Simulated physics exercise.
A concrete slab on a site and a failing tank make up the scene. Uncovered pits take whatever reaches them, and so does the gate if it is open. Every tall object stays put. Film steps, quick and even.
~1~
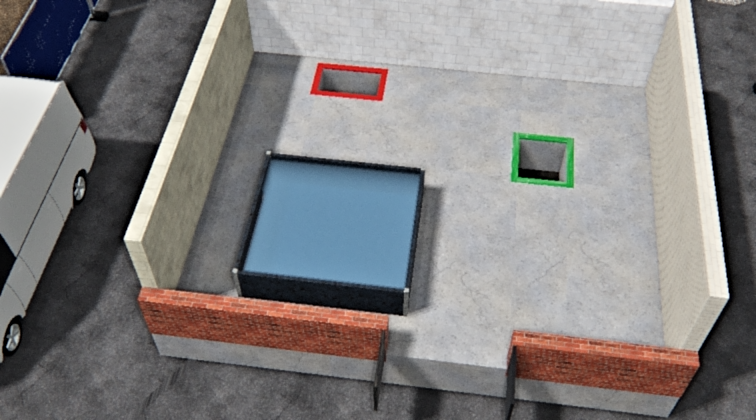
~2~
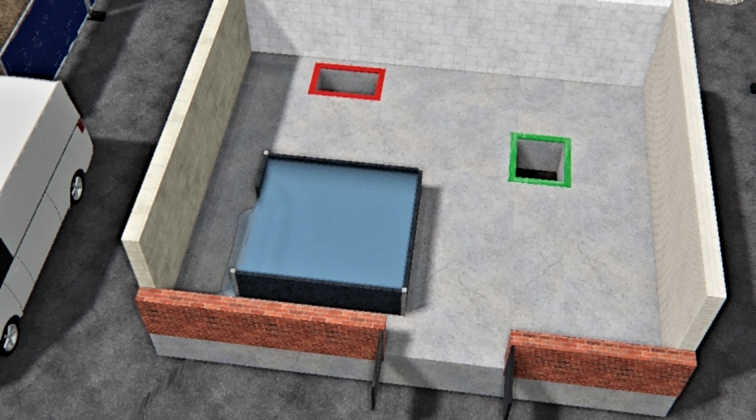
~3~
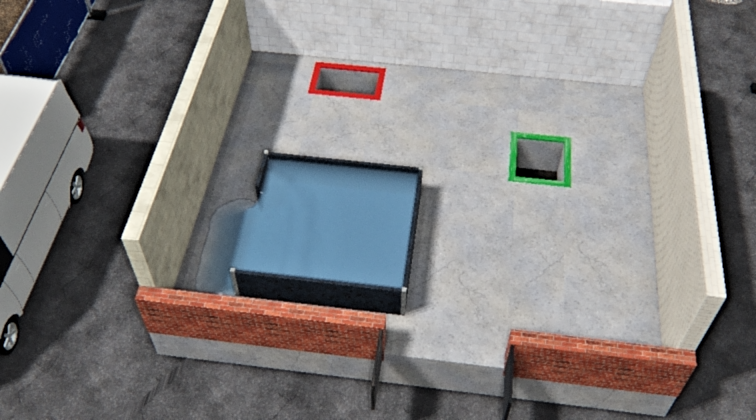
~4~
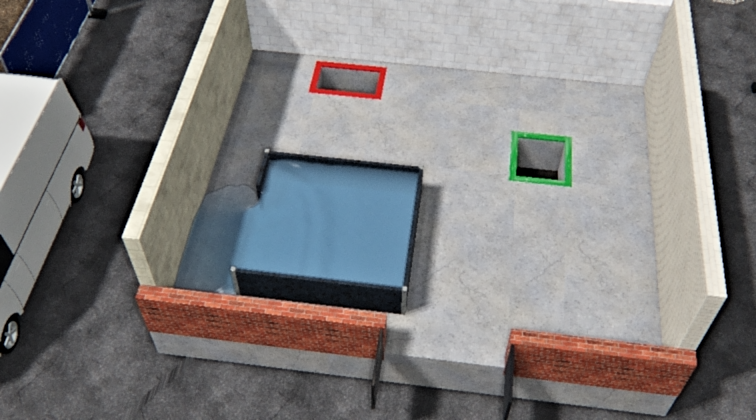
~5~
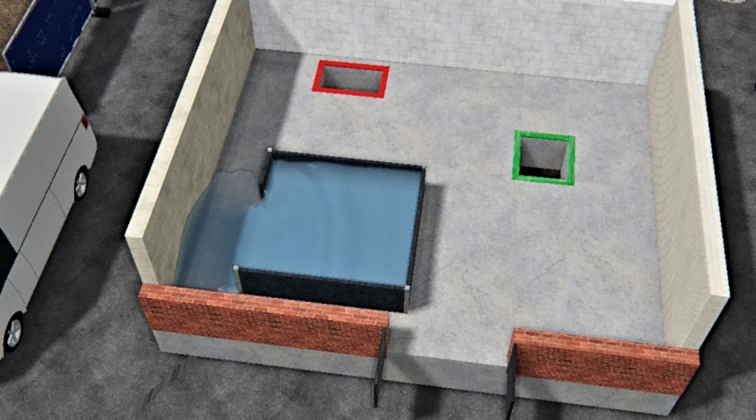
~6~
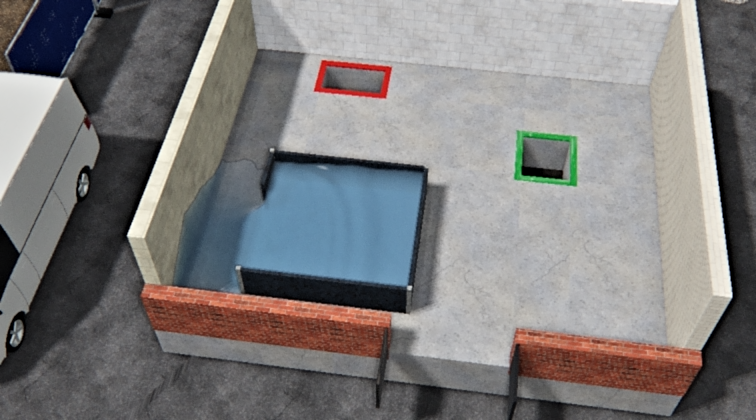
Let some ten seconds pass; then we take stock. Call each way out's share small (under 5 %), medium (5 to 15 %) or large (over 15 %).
Small, medium or large: The gate gets a medium share; the red pit gets a large share; the green pit gets a small share.
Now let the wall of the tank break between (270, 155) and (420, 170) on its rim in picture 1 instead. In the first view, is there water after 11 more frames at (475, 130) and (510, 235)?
In order: Swamped and spared.
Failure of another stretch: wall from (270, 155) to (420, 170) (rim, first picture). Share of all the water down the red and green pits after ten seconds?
The red pit takes 50 per cent and the green pit 6 per cent.
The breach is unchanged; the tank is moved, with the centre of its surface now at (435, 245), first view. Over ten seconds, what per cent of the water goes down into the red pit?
I'd put the red pit at 35 per cent of the whole.
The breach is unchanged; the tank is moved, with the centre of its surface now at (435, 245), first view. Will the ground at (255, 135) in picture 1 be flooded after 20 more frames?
Soaked.
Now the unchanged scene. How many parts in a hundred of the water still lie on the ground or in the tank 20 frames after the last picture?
Estimate: 96 per cent.
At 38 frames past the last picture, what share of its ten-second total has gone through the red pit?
Share at that point: Close to 55 in a hundred.
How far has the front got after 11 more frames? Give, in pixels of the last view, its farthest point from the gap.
About at (257, 53).
A moment on, water covers 10 % of the floor; the gate 0 %, the red pit 0 %, the green pit 0 %.
Next, water covers 25 % of the floor; the gate 0 %, the red pit 0 %, the green pit 0 %.
Then, water covers 45 % of the floor; the gate 1 %, the red pit 4 %, the green pit 0 %.
Later, water covers 60 % of the floor; the gate 4 %, the red pit 15 %, the green pit 0 %.
In the end, water covers 80 % of the floor; the gate 7 %, the red pit 27 %, the green pit 2 %.
